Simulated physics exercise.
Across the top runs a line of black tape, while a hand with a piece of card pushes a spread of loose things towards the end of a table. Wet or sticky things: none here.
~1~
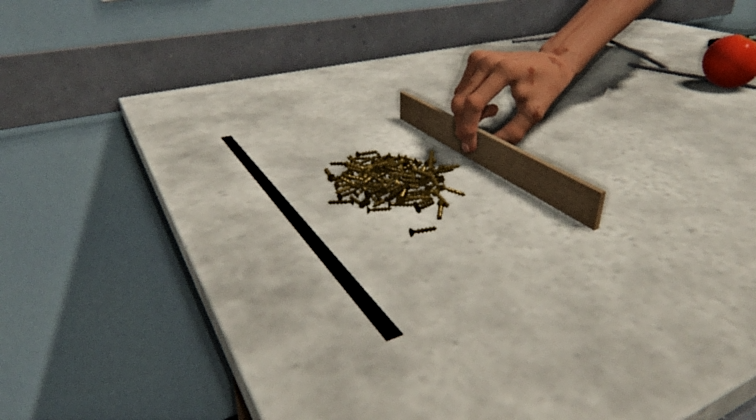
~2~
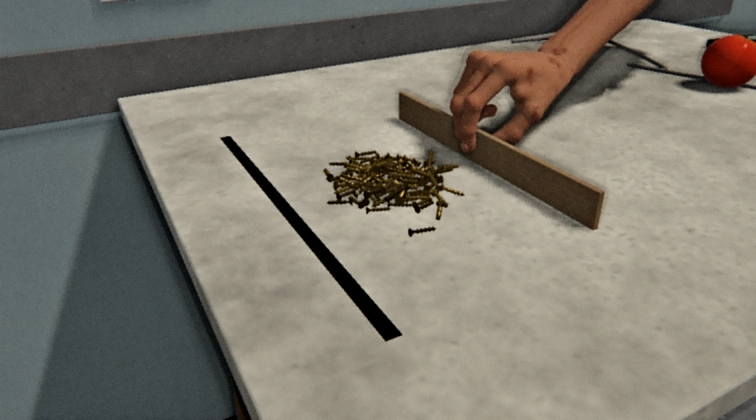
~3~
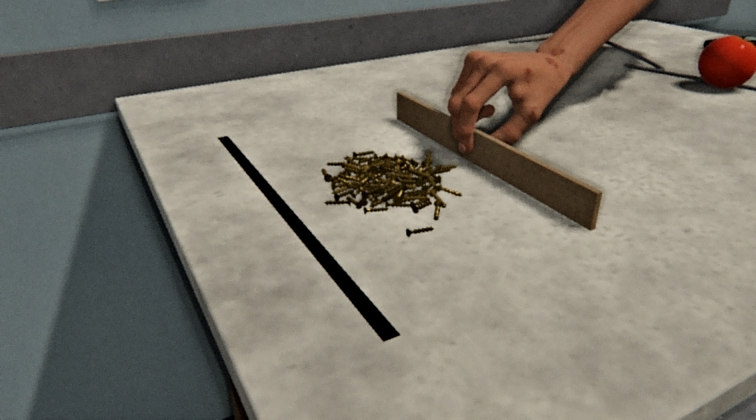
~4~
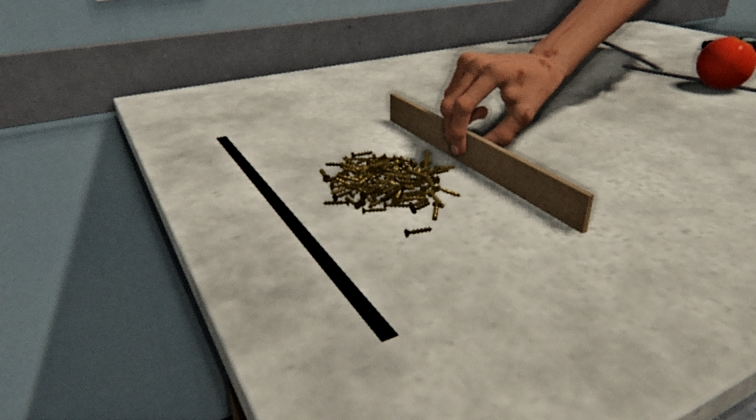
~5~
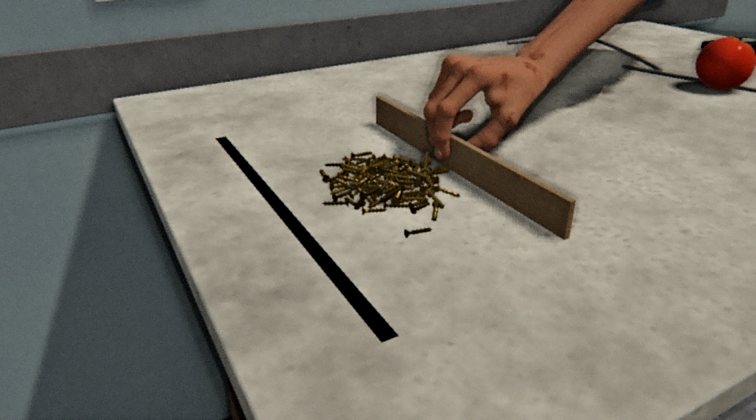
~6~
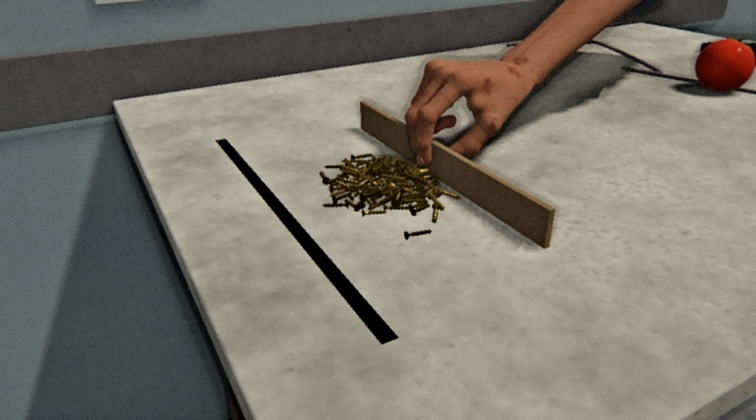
A pile of brass screws sat on a pale tabletop beside a strip of black tape while a hand held a thin board still, then slid it left up to the pile, barely shifting the screws.
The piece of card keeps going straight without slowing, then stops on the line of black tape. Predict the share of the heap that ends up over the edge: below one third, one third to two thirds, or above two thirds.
Below one third.
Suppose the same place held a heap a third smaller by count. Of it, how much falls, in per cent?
Around 0 percent.
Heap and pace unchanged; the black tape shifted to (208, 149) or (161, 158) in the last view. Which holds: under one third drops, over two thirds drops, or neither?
Under a third, then above two thirds.
Soon, piece of card still moving, near (356, 161); heap all on the table, its front near (275, 207).
A while on, piece of card stopped at the black tape; heap all on the table, its front near (183, 240).
Towards the end, piece of card stopped at the black tape; heap a stray few over the edge.
Finally, piece of card stopped at the black tape; heap a stray few over the edge.
